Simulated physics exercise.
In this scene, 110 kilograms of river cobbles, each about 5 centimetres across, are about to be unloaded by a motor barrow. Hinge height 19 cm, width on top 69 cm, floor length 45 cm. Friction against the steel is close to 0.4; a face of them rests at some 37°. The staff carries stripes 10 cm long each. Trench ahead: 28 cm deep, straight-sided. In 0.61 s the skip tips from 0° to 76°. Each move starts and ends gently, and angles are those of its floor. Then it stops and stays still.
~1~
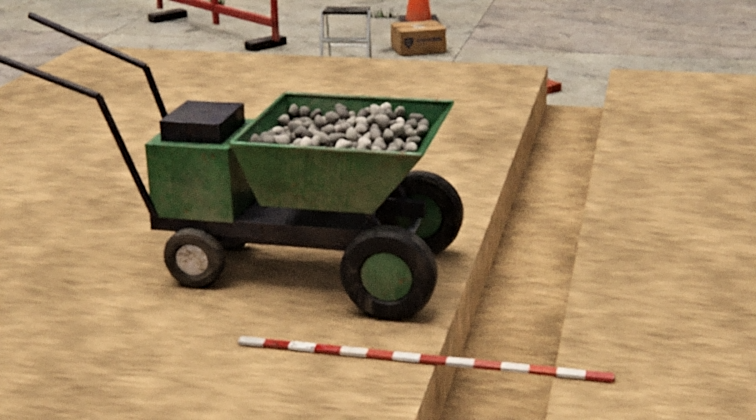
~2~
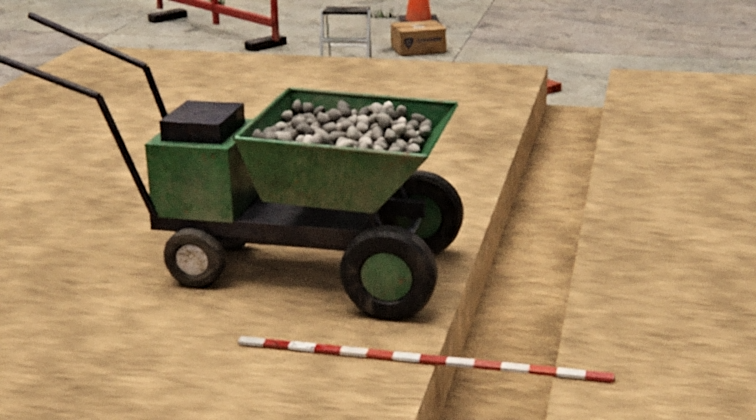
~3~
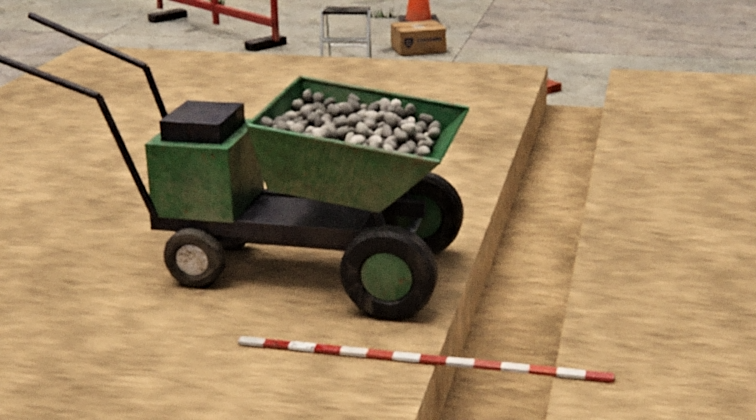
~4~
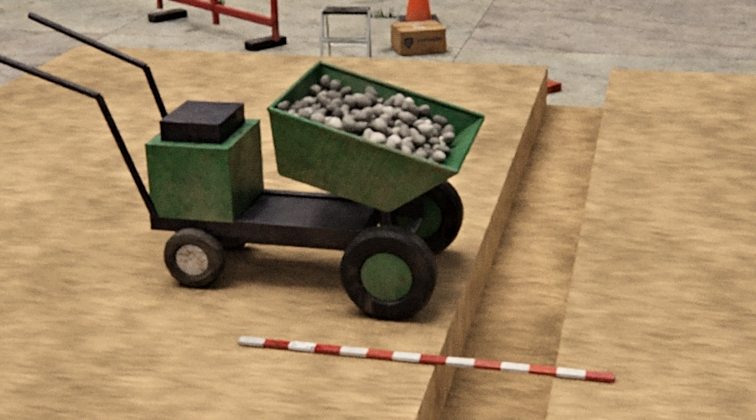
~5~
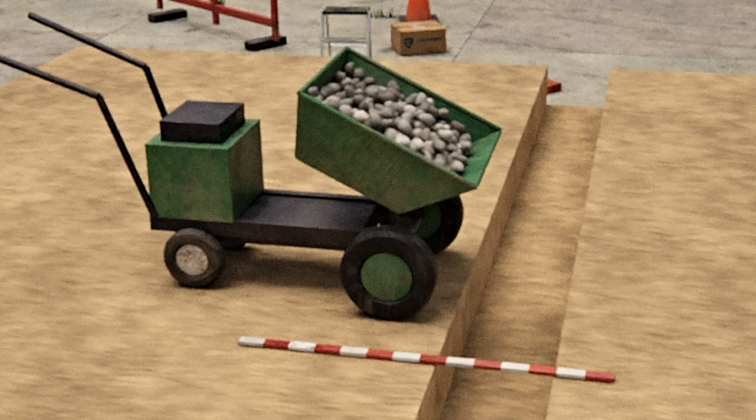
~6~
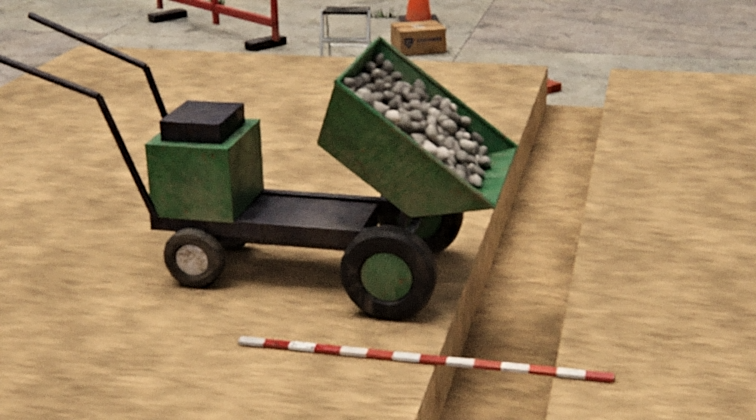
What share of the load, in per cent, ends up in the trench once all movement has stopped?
About 30 per cent.
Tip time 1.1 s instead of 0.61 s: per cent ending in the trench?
Close to 45 per cent then.
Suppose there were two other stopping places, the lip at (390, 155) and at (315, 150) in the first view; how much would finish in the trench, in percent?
I'd expect some 60 per cent, then some 100.
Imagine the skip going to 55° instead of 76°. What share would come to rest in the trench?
About 20%.
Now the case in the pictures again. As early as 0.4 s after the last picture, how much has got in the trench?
By that moment, roughly 10 per cent of the load.
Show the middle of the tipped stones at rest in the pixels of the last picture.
(622, 296).
Then, 0.2 s after the last picture the floor is at 65°, 100 % in the skip; the foremost stones are at (516, 223).
Then, 0.4 s after the last picture the floor is at 76°, 55 % in the skip, 12 % in the trench, 33 % past the trench; the foremost stones are at (631, 315).
Then, 0.8 s after the last picture the floor is at 76°, 4 % in the skip, 25 % in the trench, 71 % past the trench; the foremost stones are past the picture's edge.
Then, 2.7 s after the last picture the floor is at 76°, 0 % in the skip, 30 % in the trench, 70 % past the trench; the foremost stones are past the picture's edge.
